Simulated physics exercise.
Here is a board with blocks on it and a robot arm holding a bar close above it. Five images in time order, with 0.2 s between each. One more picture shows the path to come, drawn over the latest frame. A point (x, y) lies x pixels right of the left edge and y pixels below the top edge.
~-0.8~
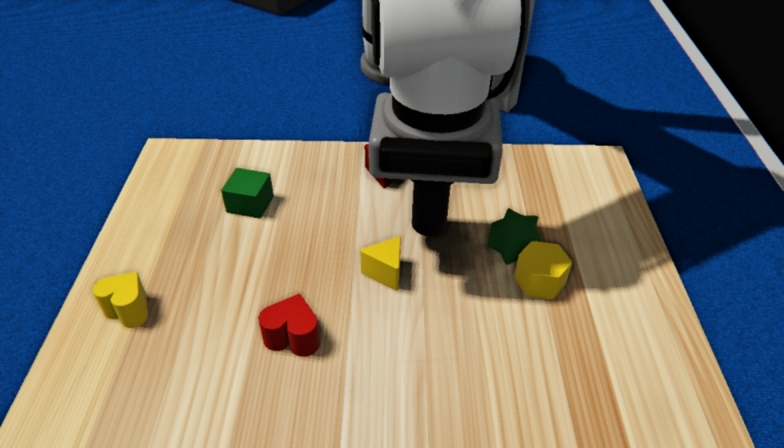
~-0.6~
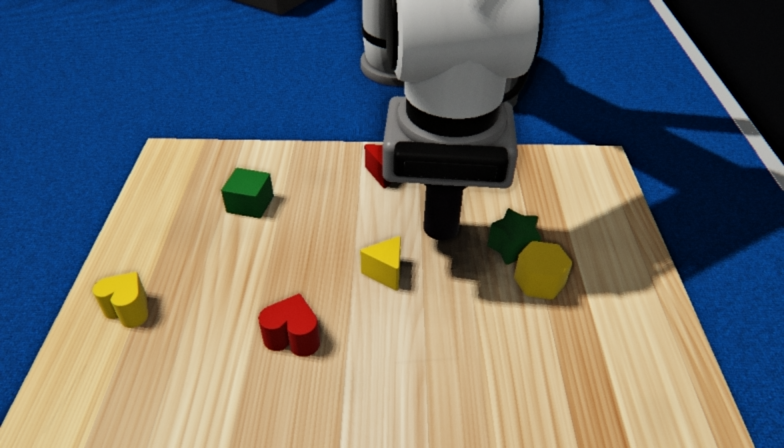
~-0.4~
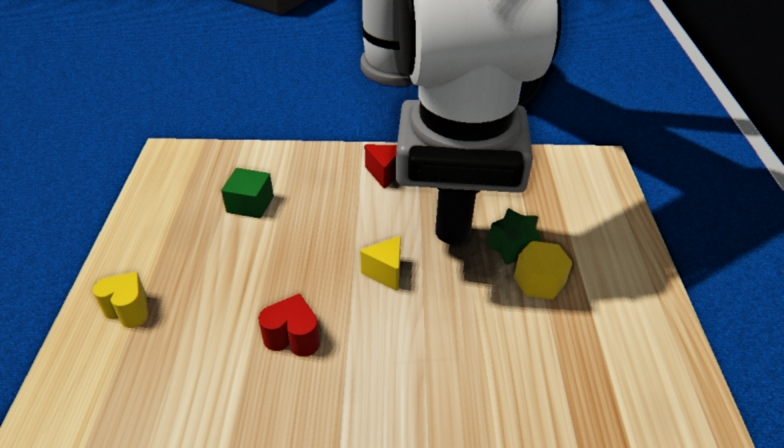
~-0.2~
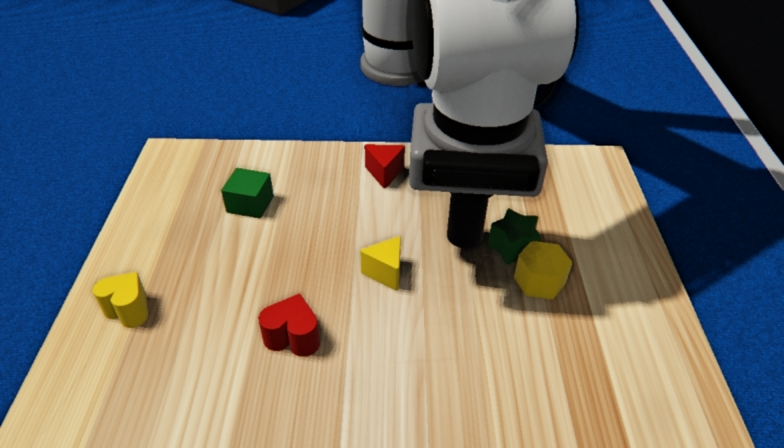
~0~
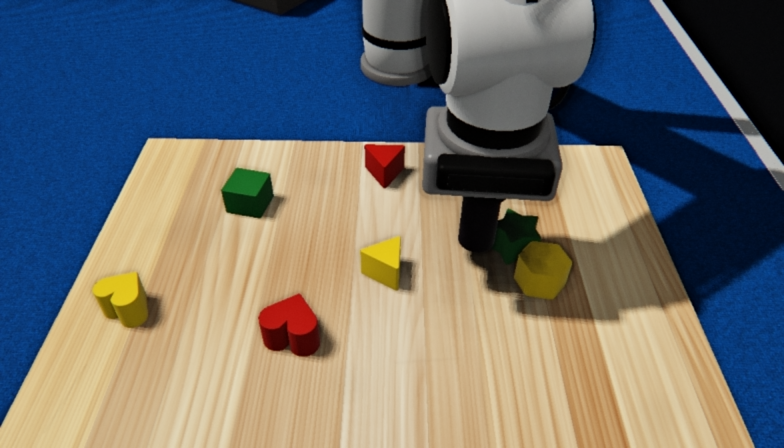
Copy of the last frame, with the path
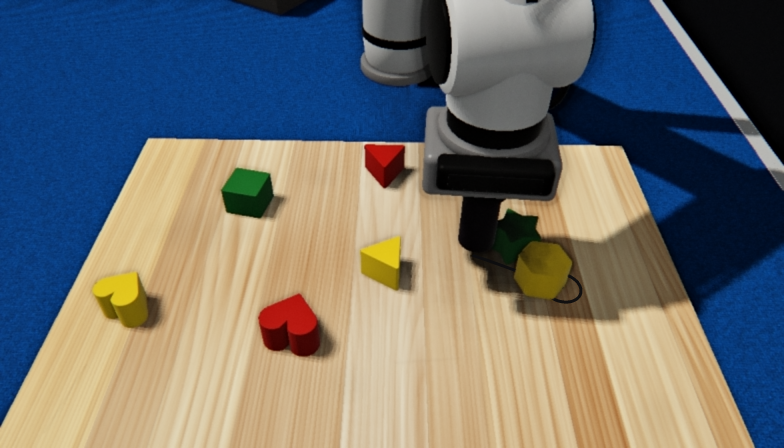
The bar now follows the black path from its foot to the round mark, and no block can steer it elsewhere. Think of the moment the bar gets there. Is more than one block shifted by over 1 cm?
I expect so.
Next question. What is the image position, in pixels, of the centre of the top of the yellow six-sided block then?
It should be at about (613, 278).
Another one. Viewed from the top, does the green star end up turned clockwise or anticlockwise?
Counterclockwise rotation.
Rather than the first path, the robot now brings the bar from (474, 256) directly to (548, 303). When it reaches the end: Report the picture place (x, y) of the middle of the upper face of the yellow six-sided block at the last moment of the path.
I think it will end close to (594, 270).
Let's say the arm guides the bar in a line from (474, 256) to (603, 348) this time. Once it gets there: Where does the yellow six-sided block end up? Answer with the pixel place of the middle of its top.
That would be at about pixel (591, 271).
The line goes straight from (474, 256) to (562, 288).
What follows on the original path. Halfway along, bar at (521, 256); green star at (532, 225), turned 35° anticlockwise; yellow six-sided block at (564, 264).
At the end, bar at (567, 272); yellow three-sided block unmoved; green star at (534, 225), turned 40° anticlockwise; yellow six-sided block at (613, 278), turned 10° anticlockwise.
